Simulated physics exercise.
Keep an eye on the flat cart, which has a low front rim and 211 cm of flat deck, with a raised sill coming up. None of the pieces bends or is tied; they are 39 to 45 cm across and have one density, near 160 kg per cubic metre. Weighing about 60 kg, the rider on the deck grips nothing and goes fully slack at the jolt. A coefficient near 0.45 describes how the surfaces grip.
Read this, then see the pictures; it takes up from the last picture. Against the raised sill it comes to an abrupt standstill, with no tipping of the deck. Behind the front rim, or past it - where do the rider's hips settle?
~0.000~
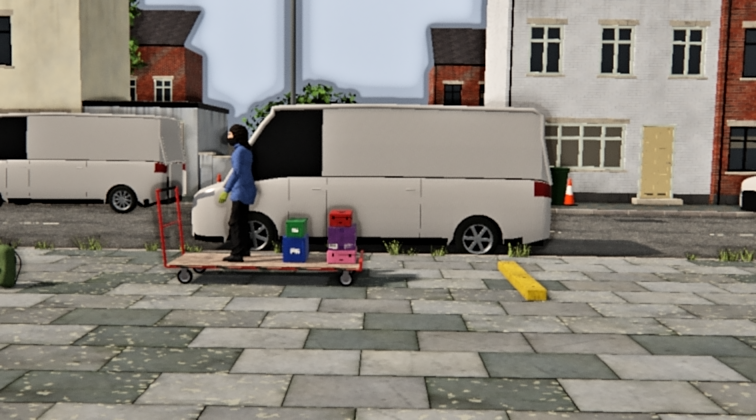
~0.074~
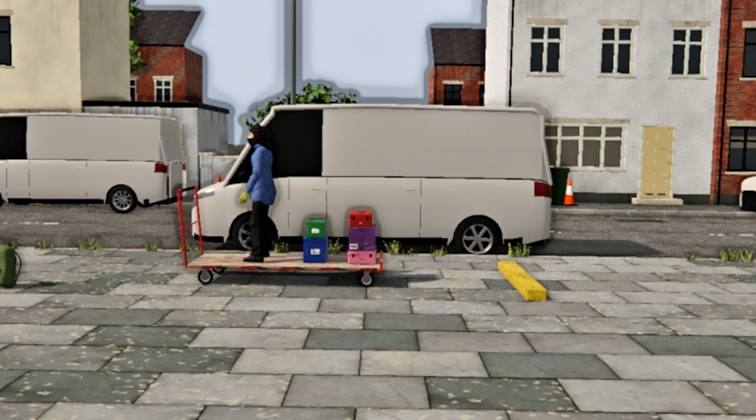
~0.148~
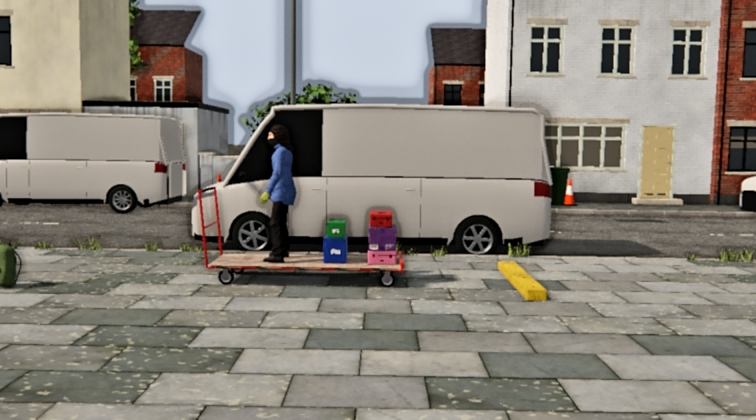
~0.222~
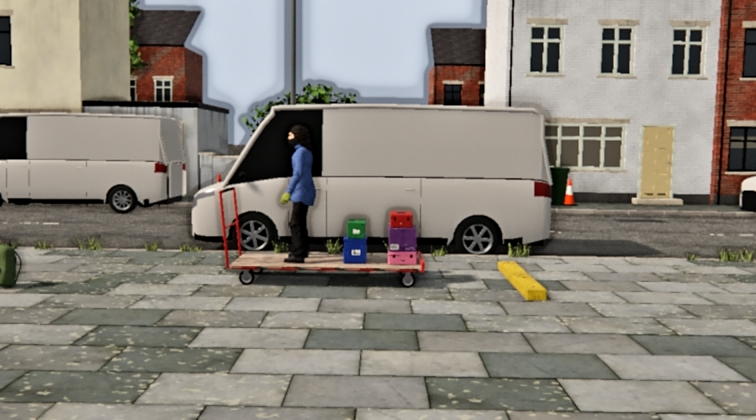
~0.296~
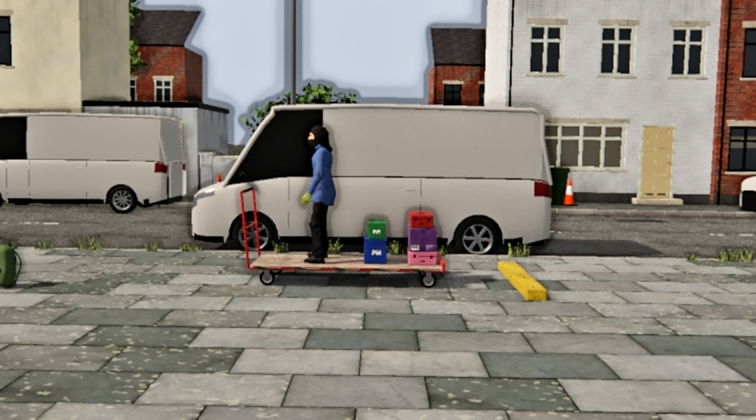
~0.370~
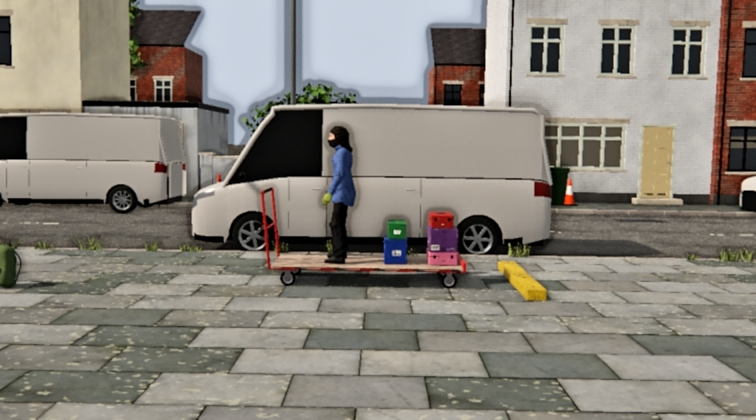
My guess is it ends up past the edge.
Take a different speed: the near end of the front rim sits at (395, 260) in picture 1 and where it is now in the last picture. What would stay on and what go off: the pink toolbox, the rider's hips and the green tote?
Then the pink one is still in place, the hips are still in place and the green one is no longer aboard.
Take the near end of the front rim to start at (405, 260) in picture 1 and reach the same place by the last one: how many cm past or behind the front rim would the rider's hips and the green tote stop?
Rest points: Hips at 80 cm behind, green at 20 cm behind.
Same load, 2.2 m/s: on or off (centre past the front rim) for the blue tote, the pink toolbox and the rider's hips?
In that scenario blue is retained, pink is retained, and the hips are retained.
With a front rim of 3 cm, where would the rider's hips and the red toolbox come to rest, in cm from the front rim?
Hips 40 past, red 180 past.
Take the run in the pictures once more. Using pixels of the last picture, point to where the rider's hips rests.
Roughly pixel (545, 275).
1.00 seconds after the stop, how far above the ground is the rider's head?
20 cm above it.
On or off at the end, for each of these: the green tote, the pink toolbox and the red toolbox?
Green: No longer aboard; pink: Still aboard; red: No longer aboard.
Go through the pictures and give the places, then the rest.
In the first frame, hips (244, 192), blue tote (296, 248), rim corner (360, 268); 0 cm covered, 180 to go.
In the second frame, hips (264, 192), blue tote (316, 248), rim corner (381, 268); 23 cm covered, 157 to go.
In the third frame, hips (284, 192), blue tote (336, 249), rim corner (402, 268); 46 cm covered, 134 to go.
In the fourth frame, hips (304, 193), blue tote (356, 249), rim corner (423, 269); 69 cm covered, 111 to go.
In the fifth frame, hips (324, 193), blue tote (375, 249), rim corner (444, 269); 91 cm covered, 89 to go.
In the sixth frame, hips (344, 193), blue tote (395, 250), rim corner (465, 269); 114 cm covered, 66 to go. Speed about 3.1 m/s.
The wheels strike at 0.58 s.
After 1.13 s the rider's hips are 2 cm past the rim, near (521, 243) in the last picture's view.
After 1.58 s the rider's hips are 30 cm past the rim, near (545, 275) in the last picture's view.
When all is still (3.2 s), past the rim, green tote, purple carton, red toolbox and the rider's hips; behind it, blue tote and pink toolbox.
